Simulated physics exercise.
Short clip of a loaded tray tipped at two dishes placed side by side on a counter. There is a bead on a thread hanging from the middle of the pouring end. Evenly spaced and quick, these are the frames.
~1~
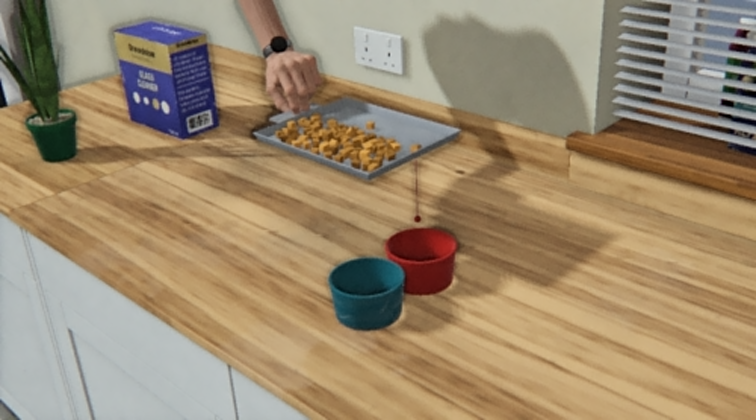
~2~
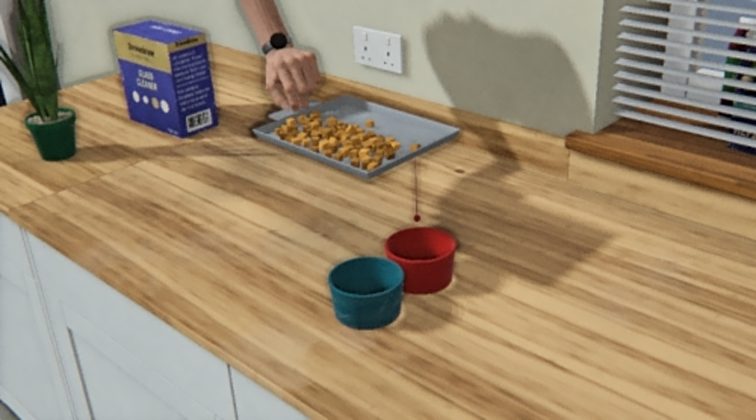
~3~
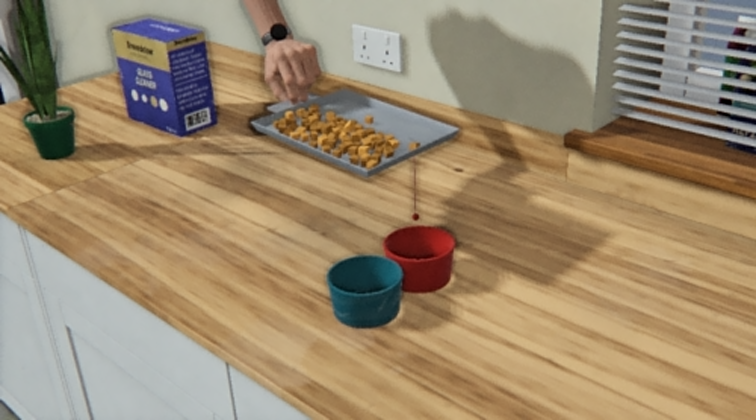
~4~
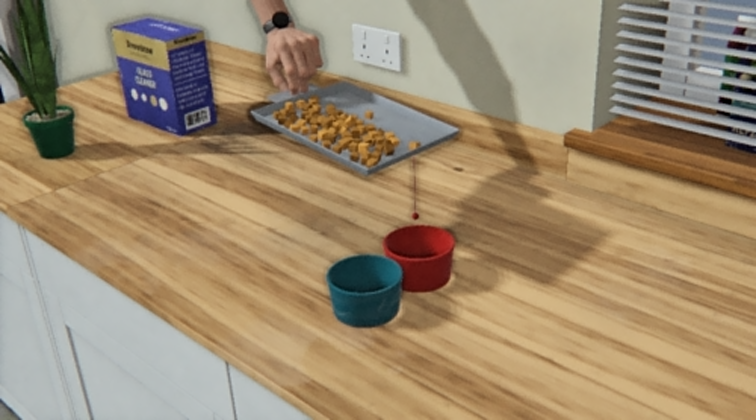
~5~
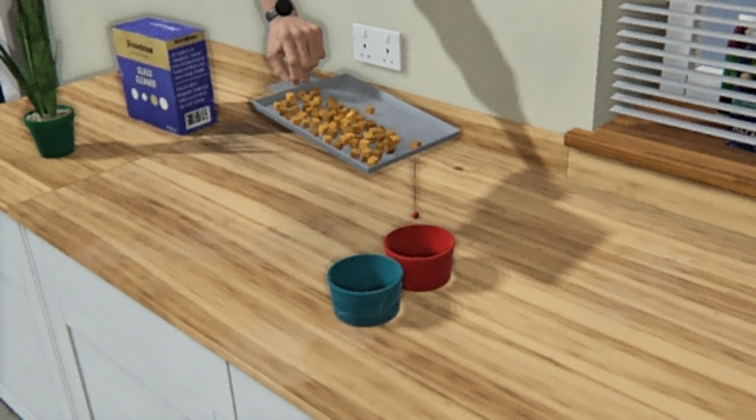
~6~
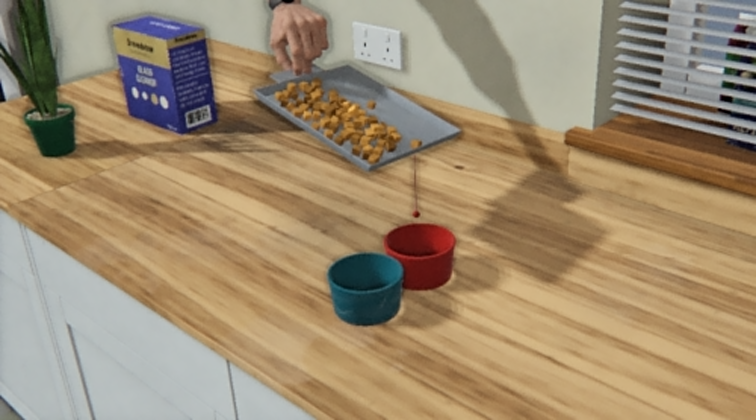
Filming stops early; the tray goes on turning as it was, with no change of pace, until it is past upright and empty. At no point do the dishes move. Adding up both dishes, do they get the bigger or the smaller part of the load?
They get the smaller part.
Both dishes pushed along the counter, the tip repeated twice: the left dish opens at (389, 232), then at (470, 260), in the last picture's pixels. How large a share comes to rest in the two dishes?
First some 20, then 0 per cent.
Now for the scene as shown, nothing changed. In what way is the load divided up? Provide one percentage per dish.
The left dish keeps near 0 in a hundred, the right dish near 20 in a hundred.
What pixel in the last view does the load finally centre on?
At about (480, 247), give or take.
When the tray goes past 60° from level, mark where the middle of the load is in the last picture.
Roughly (427, 141).
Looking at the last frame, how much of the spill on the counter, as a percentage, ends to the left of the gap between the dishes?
0 per cent or thereabouts.
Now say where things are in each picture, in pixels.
The first frame shows corners of the pouring end at (368, 171) and (455, 130), level; middle of the load at (336, 139), croutons; left dish at (394, 304); right dish at (448, 270); bead on its thread at (418, 219).
The second frame shows corners of the pouring end at (368, 170) and (454, 130), level; middle of the load at (336, 137).
The third frame shows corners of the pouring end at (367, 168) and (454, 129), tipped barely, lowest at the right corner; middle of the load at (335, 133).
The fourth frame shows corners of the pouring end at (367, 167) and (454, 129), tipped a little, lowest at the right corner; middle of the load at (335, 127).
The fifth frame shows corners of the pouring end at (368, 165) and (455, 130), tipped a little, lowest at the right corner; middle of the load at (336, 121).
The sixth frame shows corners of the pouring end at (369, 163) and (455, 130), tipped a little, lowest at the right corner; middle of the load at (337, 115); left dish at (393, 299); right dish at (446, 265).
Soon, tray tipped steeply; most on the tray; a small part outside both; about a quarter in the air.
A while on, tray tipped right over; a stray few on the tray; about a quarter in the right dish; most outside both; a small part in the air.
Towards the end, tray tipped past a quarter turn; about a quarter in the right dish; most outside both.
Finally, tray tipped past a quarter turn; none in the left dish; about a quarter in the right dish; most outside both.
